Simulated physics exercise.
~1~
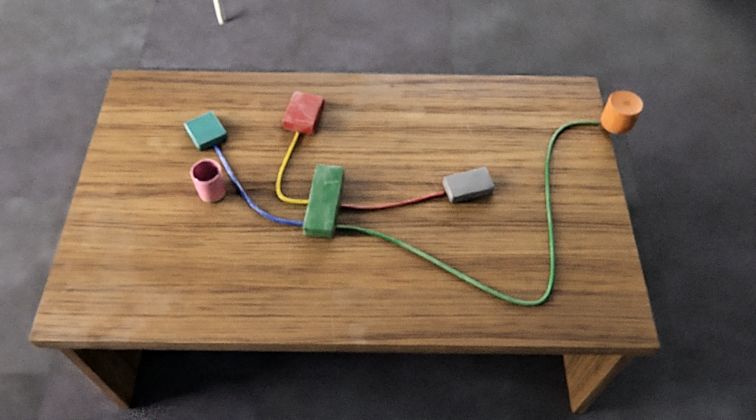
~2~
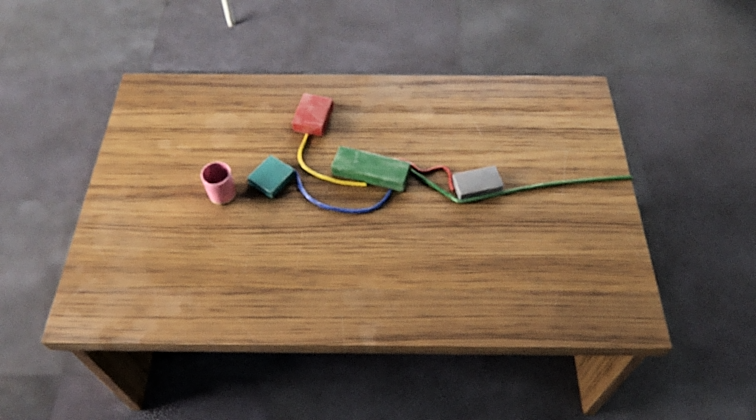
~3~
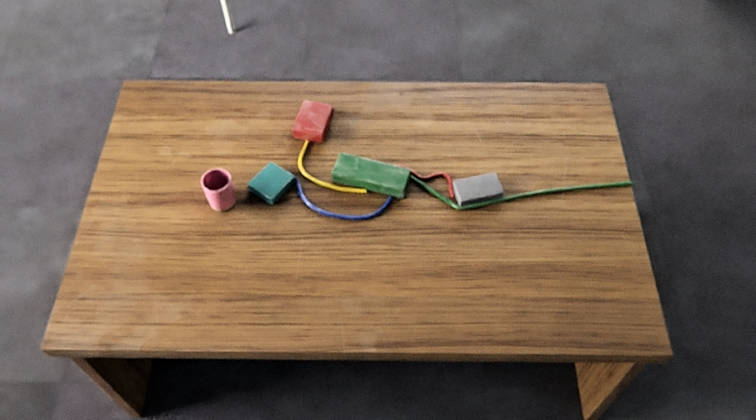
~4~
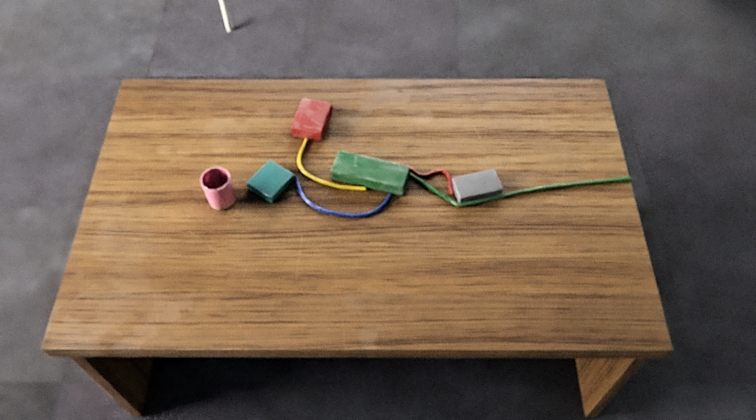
The clip opens on a wooden table where a green block is linked by coloured cables to a teal block, a red block, a grey block and an orange cylinder at the right edge, with a pink cup nearby. The orange cylinder then goes over the edge and out of sight, its green cable pulled nearly straight. The green block swings round and shifts right and upward, while the teal block slides right and down. The red, grey and pink objects barely stir. Everything then rests, the green cable still stretching over the right edge.
